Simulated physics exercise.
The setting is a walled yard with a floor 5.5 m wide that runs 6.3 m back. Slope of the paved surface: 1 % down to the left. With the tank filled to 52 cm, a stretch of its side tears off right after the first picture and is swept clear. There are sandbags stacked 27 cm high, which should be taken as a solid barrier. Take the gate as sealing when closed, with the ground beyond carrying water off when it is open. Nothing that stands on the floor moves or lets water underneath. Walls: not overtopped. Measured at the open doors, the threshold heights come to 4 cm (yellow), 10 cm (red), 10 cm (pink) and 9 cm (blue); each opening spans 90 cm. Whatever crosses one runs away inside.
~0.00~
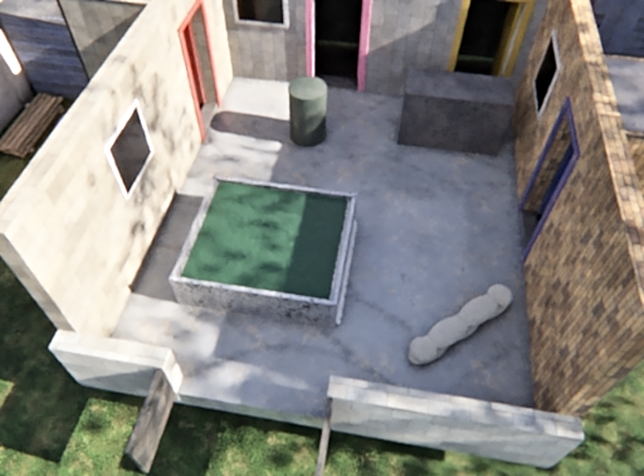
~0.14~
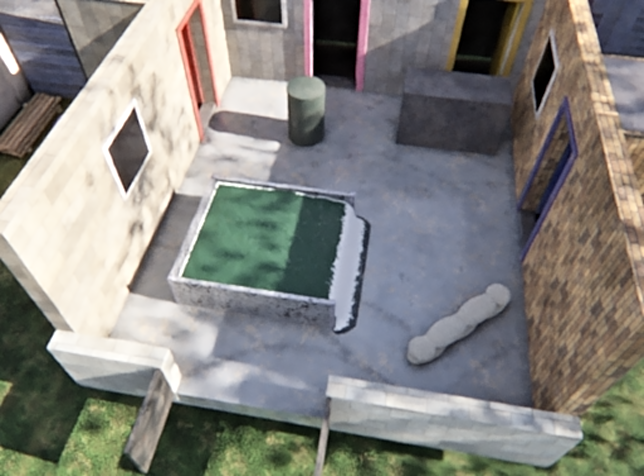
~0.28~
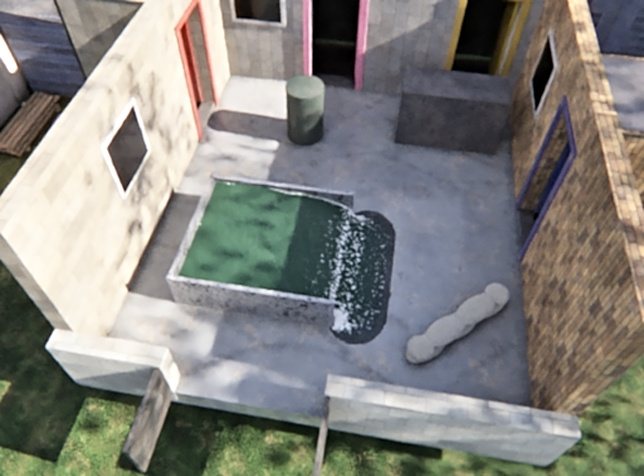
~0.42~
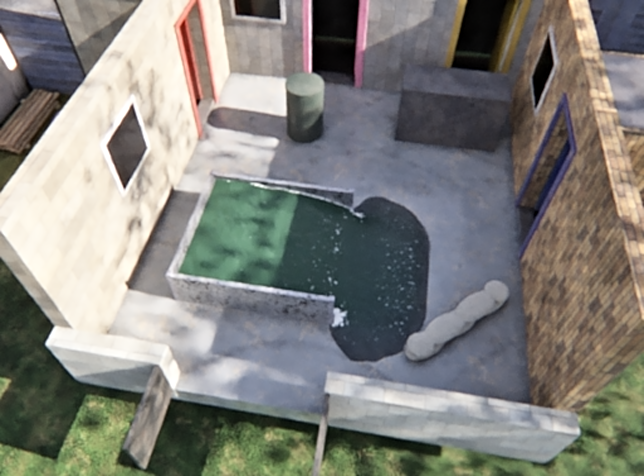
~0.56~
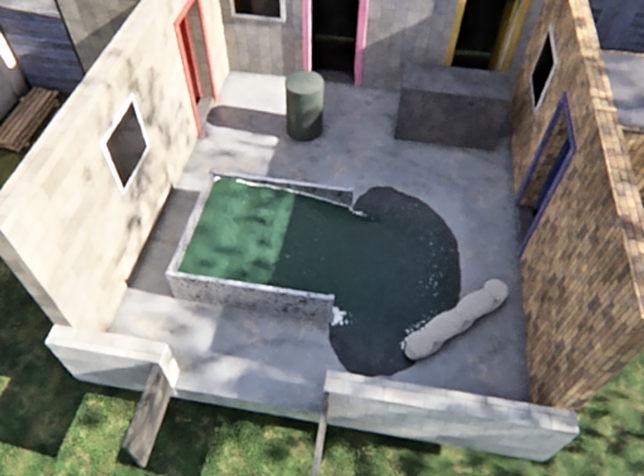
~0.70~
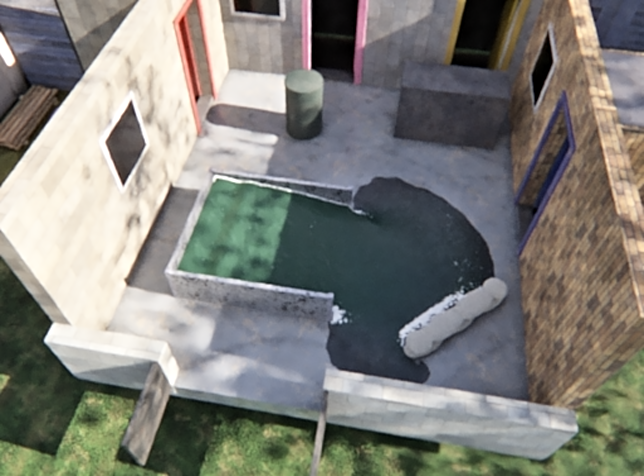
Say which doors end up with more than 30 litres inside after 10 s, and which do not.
My prediction: At the yellow door the amount let in will top the limit; at the red door the amount let in will fall short of the limit; at the pink door the amount let in will fall short of the limit; at the blue door the amount let in will top the limit.
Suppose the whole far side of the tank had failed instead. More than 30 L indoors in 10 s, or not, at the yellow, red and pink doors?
Door by door - yellow: Out of bounds, red: Out of bounds, pink: Out of bounds.
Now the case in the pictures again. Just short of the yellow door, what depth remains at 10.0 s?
About 3.0 cm.
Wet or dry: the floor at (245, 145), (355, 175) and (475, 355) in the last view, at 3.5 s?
Going in order, clear, then clear, then covered.
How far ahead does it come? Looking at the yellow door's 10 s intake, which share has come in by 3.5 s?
Around 15 percent.
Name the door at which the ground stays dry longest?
The red door.
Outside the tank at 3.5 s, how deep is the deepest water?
It tops out at some 30 cm.
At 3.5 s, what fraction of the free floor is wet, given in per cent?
About 45 per cent.
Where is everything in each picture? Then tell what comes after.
The first picture shows still water, 52 cm deep, in the tank at (270, 238).
In the second picture, water pours out at (341, 261) and has run 1.0 m, to (342, 328); typically 10 cm deep outside, 52 cm at the tank's back.
In the third picture, the front is at (358, 337), 1.2 m from the gap at (339, 262); 1.3 m2 of floor is under water; 52 cm left at the back of the tank.
In the fourth picture, the front is at (388, 348), 1.5 m from the gap at (339, 261); 2.7 m2 of floor is under water; 52 cm left at the back of the tank.
In the fifth picture, the front is at (435, 218), 1.8 m from the gap at (339, 259); 3.7 m2 of floor is under water; 52 cm left at the back of the tank.
In the sixth picture, water pours out at (338, 258) and has run 2.2 m, to (481, 247); typically 7 cm deep outside, 51 cm at the tank's back.
After 1.4 s water covers 25 % of the floor and is deepest (31 cm) near (510, 248); yellow door not reached, red door not reached, pink door not reached, blue door 21 cm at the sill, 5 L in.
After 2.2 s water covers 35 % of the floor and is deepest (30 cm) near (510, 257); yellow door not reached, red door not reached, pink door not reached, blue door 25 cm at the sill, 63 L in.
After 3.5 s water covers 45 % of the floor and is deepest (30 cm) near (501, 100); yellow door 11 cm at the sill, 11 L in, red door not reached, pink door not reached, blue door 18 cm at the sill, 155 L in.
After 6.0 s water covers 85 % of the floor and is deepest (14 cm) near (178, 178); yellow door 7 cm at the sill, 65 L in, red door not reached, pink door 3 cm at the sill, 0 L in, blue door 8 cm at the sill, 181 L in.
After 10.0 s water covers 95 % of the floor and is deepest (10 cm) near (128, 285); yellow door 3 cm at the sill, 76 L in, red door 9 cm at the sill, 0 L in, pink door 5 cm at the sill, 0 L in, blue door 4 cm at the sill, 181 L in.
